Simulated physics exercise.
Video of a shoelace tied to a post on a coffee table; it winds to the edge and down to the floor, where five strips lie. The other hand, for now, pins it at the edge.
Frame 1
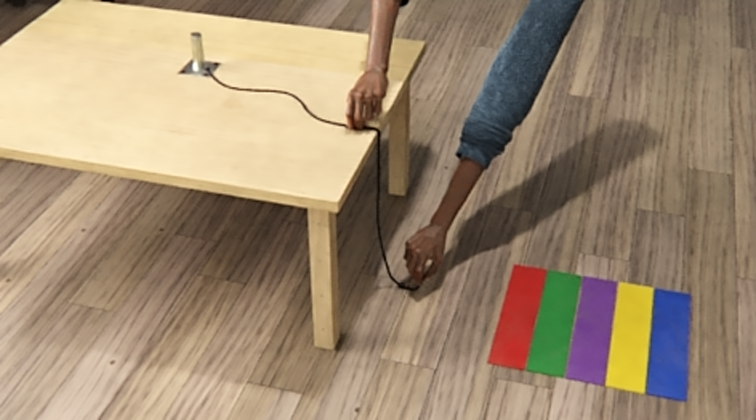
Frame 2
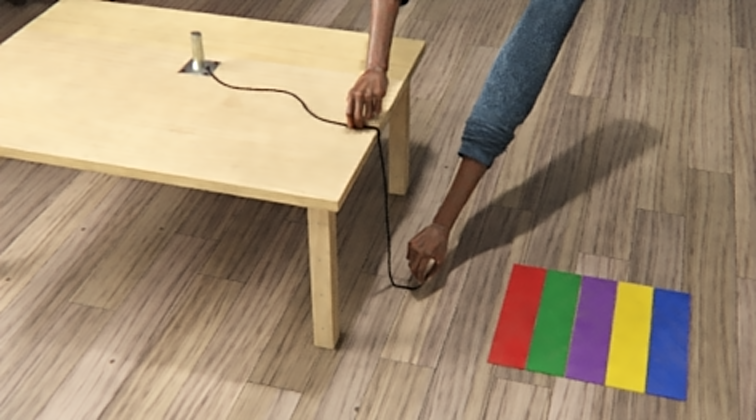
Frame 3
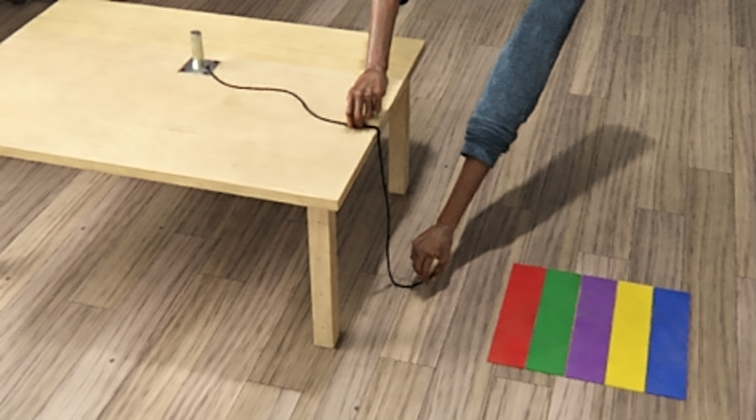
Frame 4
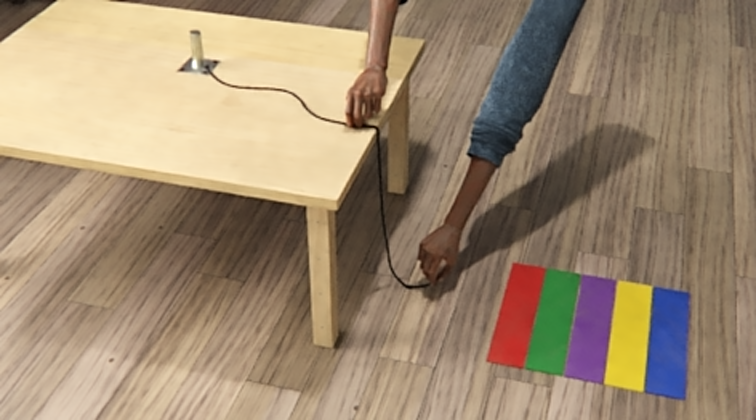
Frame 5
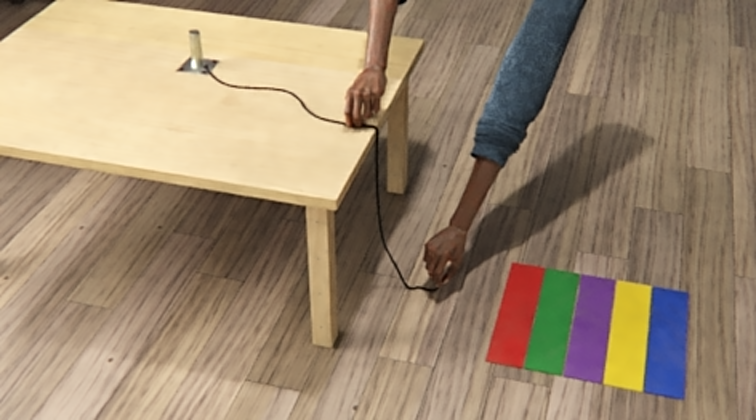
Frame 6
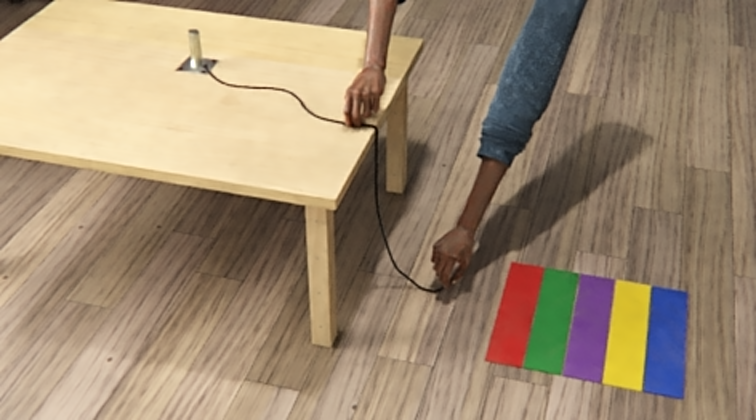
A hand holding the end of a dark cord near the floor shifts slightly to the right, while another hand pins the cord at the edge of a wooden table, beside five coloured strips on the floor.
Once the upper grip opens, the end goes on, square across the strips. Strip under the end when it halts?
Green strip.
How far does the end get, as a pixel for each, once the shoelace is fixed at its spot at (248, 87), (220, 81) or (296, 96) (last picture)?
Pixel places, try by try: (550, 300), (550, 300), (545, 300).
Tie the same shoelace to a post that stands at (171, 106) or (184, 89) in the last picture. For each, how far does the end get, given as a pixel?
First try near (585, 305), second try near (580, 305).
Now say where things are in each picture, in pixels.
End (422, 280); red (510, 347); green (549, 354); purple (588, 362); yellow (627, 369); blue (668, 377), in the first frame.
End (425, 280); shoelace through (219, 81) (283, 92) (324, 120) (380, 150) (387, 213) (390, 271), in the second frame.
End (428, 280), in the third frame.
End (436, 281); shoelace through (218, 80) (283, 90) (324, 119) (379, 149) (383, 212) (392, 270), in the fourth frame.
End (442, 282), in the fifth frame.
End (450, 283); shoelace through (217, 79) (281, 90) (322, 119) (376, 148) (378, 211) (398, 269), in the sixth frame.
Early on, end near (493, 291); short of the strips.
Midway, end near (533, 298); over red.
At the end of the slack, end near (558, 302); over green. The end stops over the green strip.
